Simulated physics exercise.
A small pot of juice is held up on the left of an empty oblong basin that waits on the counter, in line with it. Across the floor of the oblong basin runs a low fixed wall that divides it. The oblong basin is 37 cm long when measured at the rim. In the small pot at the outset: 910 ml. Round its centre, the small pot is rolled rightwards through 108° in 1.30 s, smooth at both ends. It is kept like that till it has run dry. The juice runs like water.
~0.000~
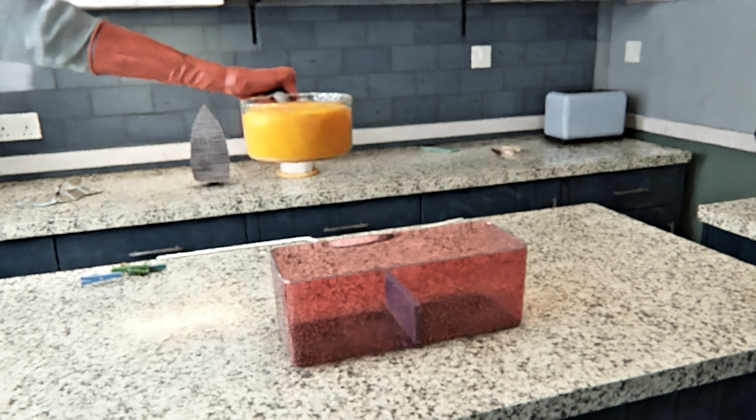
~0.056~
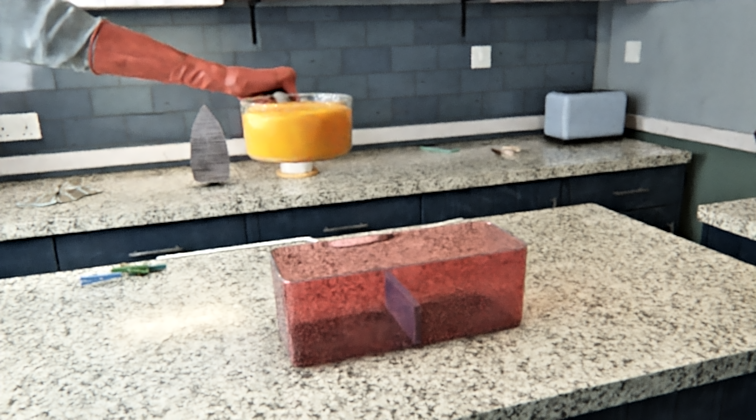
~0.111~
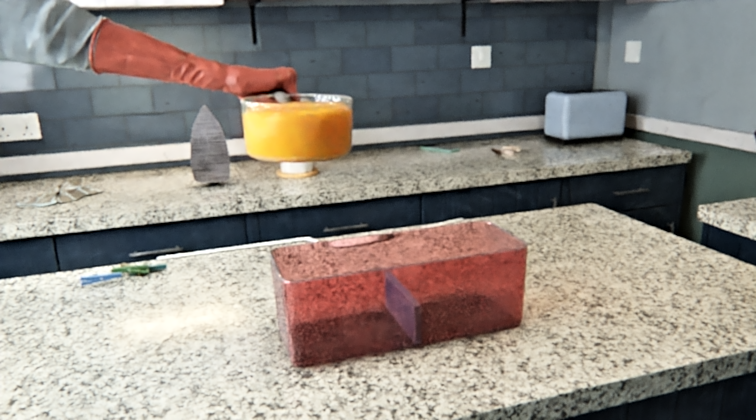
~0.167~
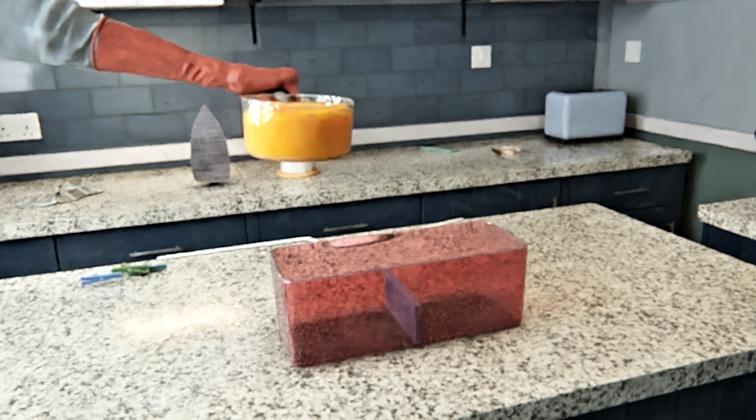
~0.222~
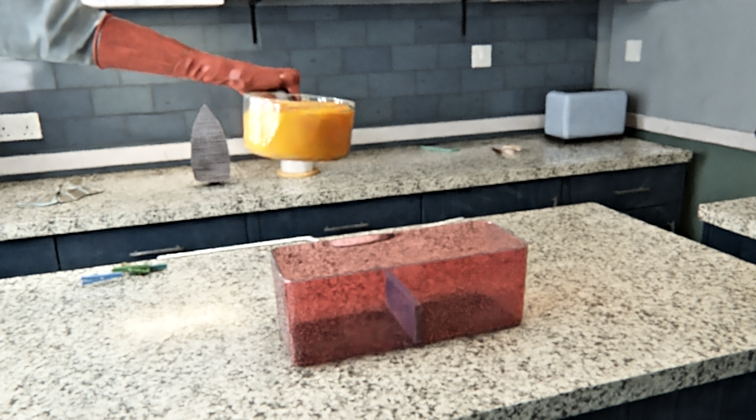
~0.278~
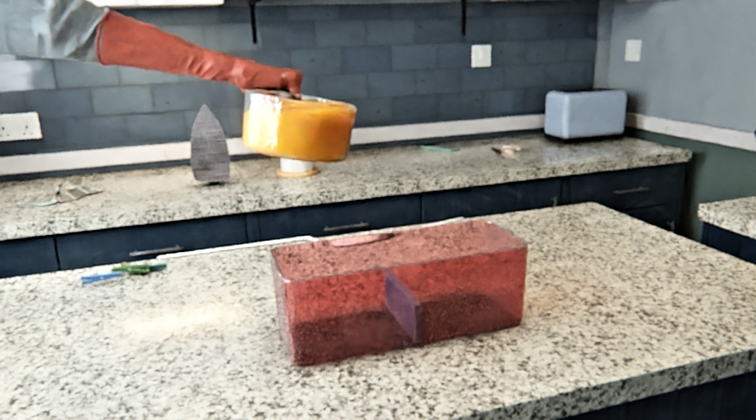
A small clear pot of orange juice, gripped by a red-gloved hand above a speckled counter, stayed level at first, then tilted slightly to the right while the reddish see-through oblong basin sat still.
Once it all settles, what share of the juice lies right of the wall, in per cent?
65 %.
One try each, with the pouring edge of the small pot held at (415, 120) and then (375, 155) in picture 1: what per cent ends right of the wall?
About 95 %, then about 75 %.
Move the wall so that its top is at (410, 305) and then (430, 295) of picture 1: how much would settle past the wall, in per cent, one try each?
50 in a hundred, followed by 25 in a hundred.
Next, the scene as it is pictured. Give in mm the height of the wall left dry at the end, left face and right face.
Left: Roughly 48 mm; right: Roughly 36 mm.
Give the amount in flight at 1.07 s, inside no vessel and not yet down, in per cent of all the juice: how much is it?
Around 12 per cent of the liquid is in flight.
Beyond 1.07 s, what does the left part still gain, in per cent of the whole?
Around 18 per cent.
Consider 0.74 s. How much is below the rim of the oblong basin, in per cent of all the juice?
I'd estimate some 14 percent of the liquid.
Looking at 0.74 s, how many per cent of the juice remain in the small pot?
Close to 50 percent of the liquid remains at that time.
Then, 0.74 s in, the tilt is 65° and 50 per cent is still to pour, 3 is left of the wall and 11 right of it.
Then, 1.07 s in, the tilt is 100° and 8 per cent is still to pour, 17 is left of the wall and 64 right of it.
Then, 1.42 s in, the tilt is 108° and 0 per cent is still to pour, 33 is left of the wall and 64 right of it.
Then, 1.80 s in, the tilt is 108° and 0 per cent is still to pour, 34 is left of the wall and 65 right of it.
Finally, 34 per cent lies left of the wall, 65 right of it and 1 outside.
